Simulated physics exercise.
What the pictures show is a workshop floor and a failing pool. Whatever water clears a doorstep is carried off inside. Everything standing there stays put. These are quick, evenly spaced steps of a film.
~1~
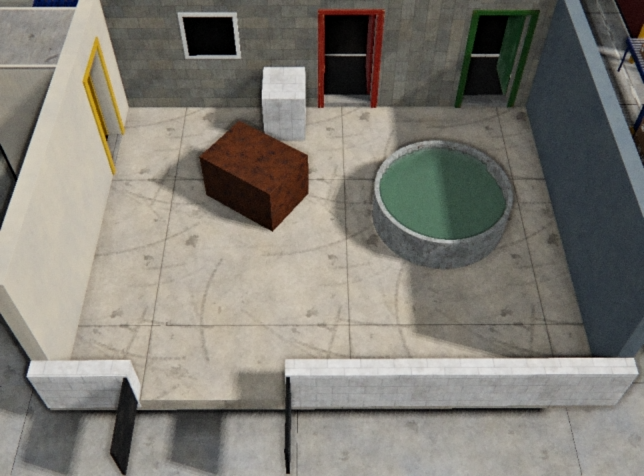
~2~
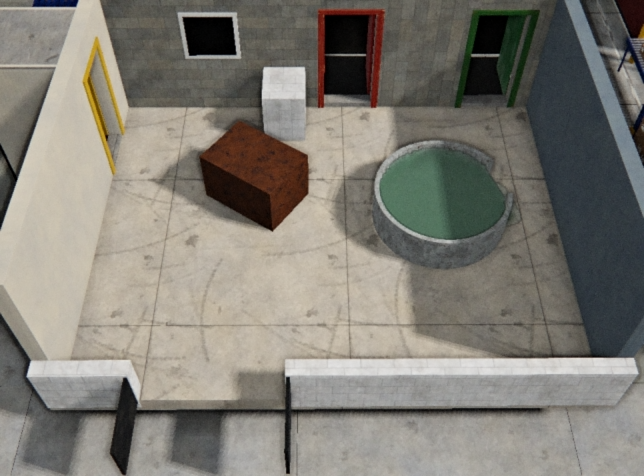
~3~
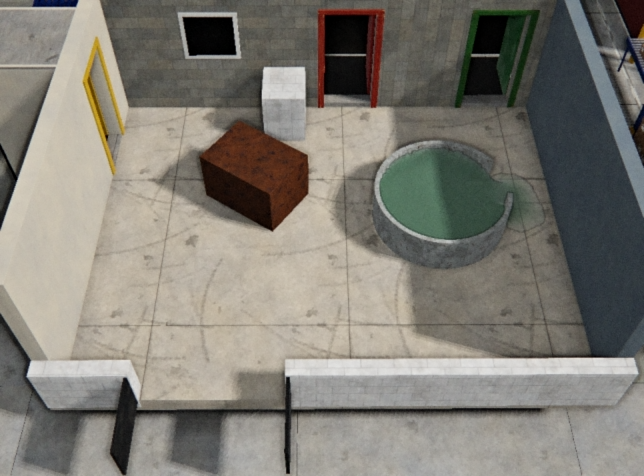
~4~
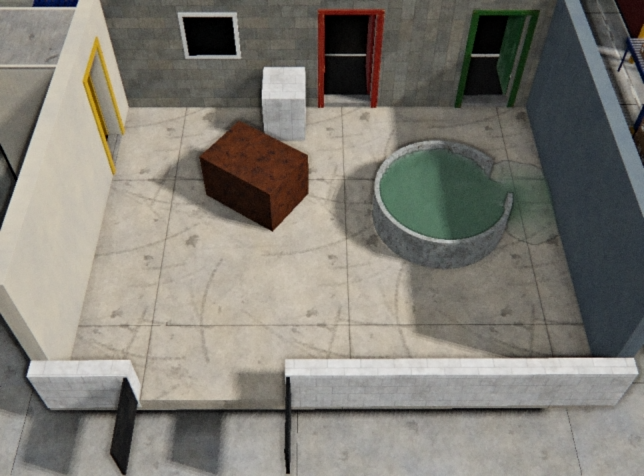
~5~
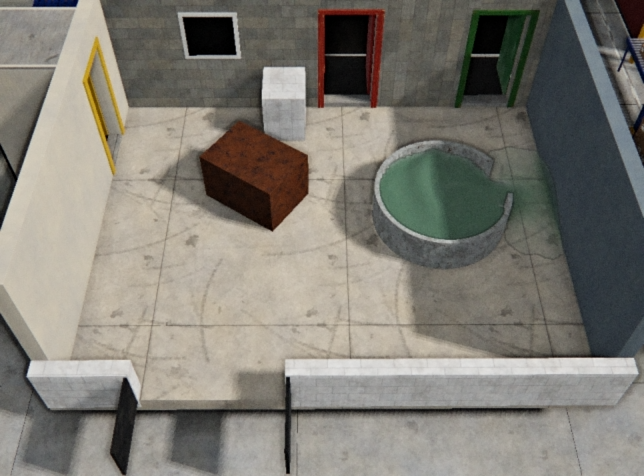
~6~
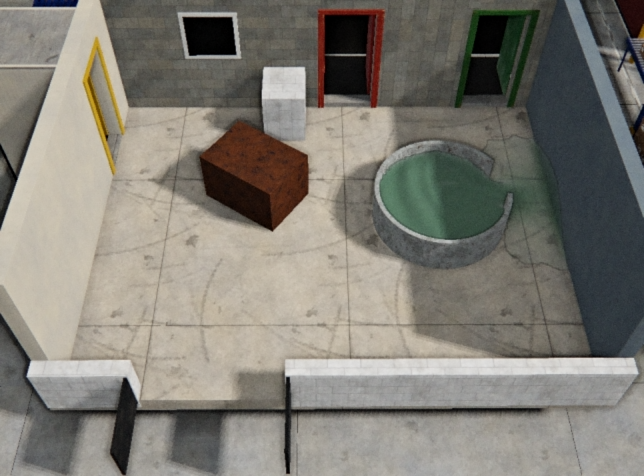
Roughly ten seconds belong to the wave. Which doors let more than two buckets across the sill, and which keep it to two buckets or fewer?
The red door keeps it to two or fewer. The yellow door keeps it to two or fewer. The green door lets more than two across.
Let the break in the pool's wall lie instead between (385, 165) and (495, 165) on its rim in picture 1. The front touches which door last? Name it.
The yellow one.
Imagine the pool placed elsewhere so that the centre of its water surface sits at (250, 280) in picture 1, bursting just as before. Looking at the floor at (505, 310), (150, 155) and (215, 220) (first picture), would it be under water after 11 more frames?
One after the other: Under water, free of water, free of water.
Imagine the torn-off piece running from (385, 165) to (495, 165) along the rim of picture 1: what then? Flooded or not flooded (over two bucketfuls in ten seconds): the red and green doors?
The red one crosses the line and the green one crosses the line, I think.
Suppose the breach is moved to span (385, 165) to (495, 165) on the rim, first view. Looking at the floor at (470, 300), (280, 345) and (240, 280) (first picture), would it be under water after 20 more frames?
Bone-dry, bone-dry, bone-dry.
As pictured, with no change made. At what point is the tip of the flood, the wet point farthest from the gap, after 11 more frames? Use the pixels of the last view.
Roughly at (591, 382).
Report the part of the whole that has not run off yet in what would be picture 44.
Near 90 percent, give or take.
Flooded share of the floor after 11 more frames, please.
Around 20 percent.
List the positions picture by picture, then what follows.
The first picture shows still water in the round tank at (443, 192).
In the second picture, water pours out at (497, 196) and has run to (510, 222).
In the third picture, the front is at (538, 219), out from the gap at (497, 197).
In the fourth picture, the front is at (543, 172), out from the gap at (497, 197).
In the fifth picture, water pours out at (497, 197) and has run to (538, 153).
In the sixth picture, the front is at (534, 139), out from the gap at (497, 196).
A moment on, water covers 10 % of the floor; the red door not reached, the yellow door not reached, the green door wet at the sill, nothing in.
Next, water covers 20 % of the floor; the red door not reached, the yellow door not reached, the green door over two buckets in.
Then, water covers 35 % of the floor; the red door wet at the sill, nothing in, the yellow door not reached, the green door far over two buckets in.
Later, water covers 60 % of the floor; the red door wet at the sill, nothing in, the yellow door not reached, the green door far over two buckets in.
In the end, water covers 90 % of the floor; the red door wet at the sill, nothing in, the yellow door wet at the sill, nothing in, the green door far over two buckets in.
